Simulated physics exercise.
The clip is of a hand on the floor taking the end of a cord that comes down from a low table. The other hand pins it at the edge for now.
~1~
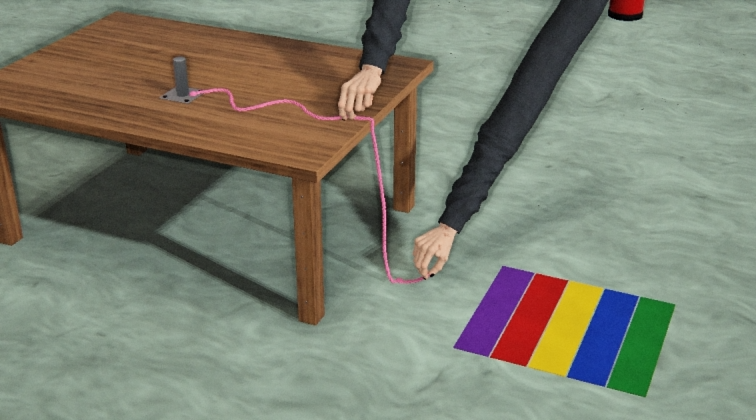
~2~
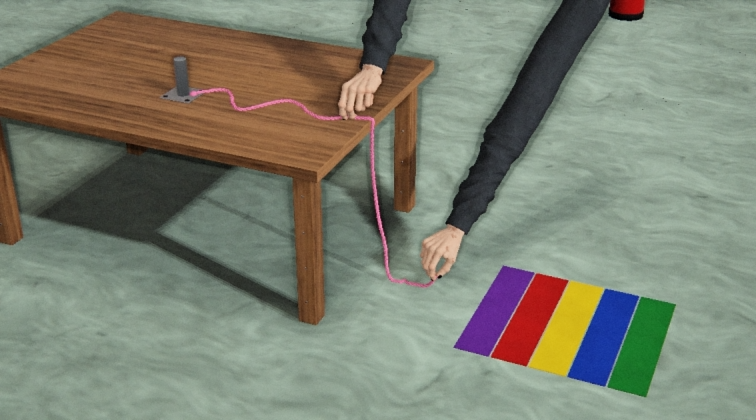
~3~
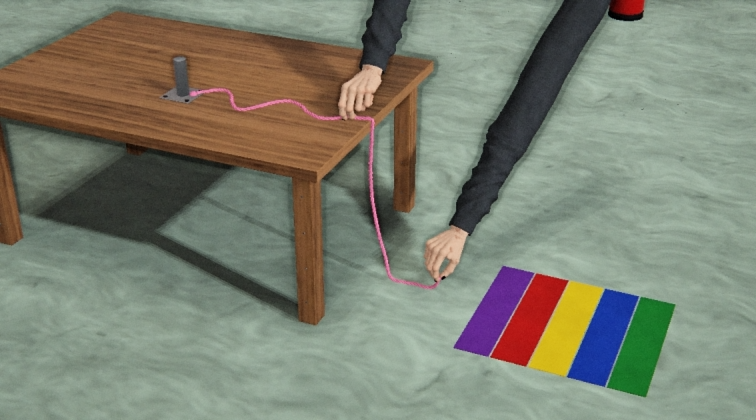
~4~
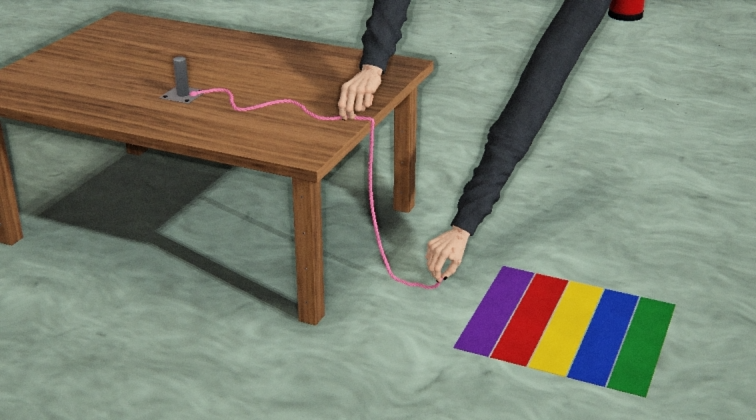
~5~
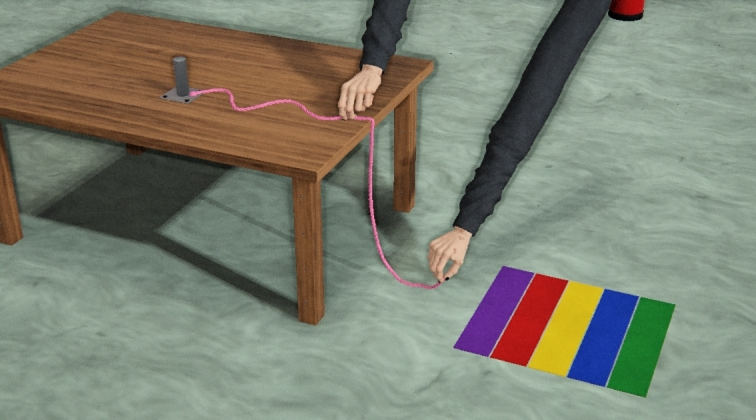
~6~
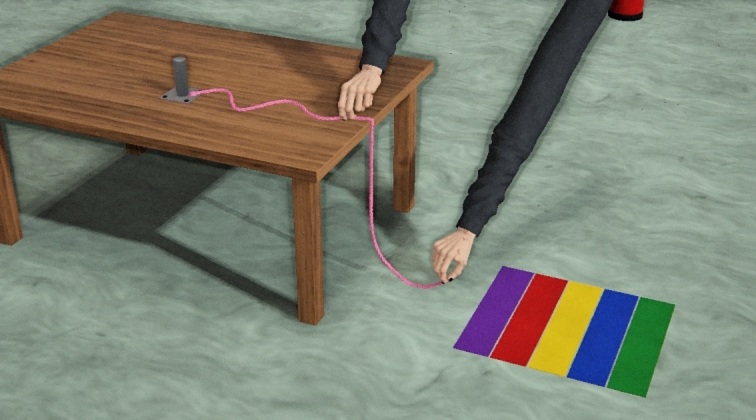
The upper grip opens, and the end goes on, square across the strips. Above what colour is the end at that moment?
The blue one.
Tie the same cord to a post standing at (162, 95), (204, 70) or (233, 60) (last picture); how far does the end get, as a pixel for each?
The places are (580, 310), (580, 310) and (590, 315).
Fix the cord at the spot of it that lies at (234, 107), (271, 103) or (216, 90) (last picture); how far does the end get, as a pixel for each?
Near (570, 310), (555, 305) and (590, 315).
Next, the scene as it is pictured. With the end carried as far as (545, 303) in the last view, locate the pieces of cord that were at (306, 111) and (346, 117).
About (351, 120), and the other about (376, 154).
A little later, end near (545, 303); over red.
Next, end near (583, 312); over yellow.
When it is tight, end near (606, 317); over blue. It halts on the blue strip.
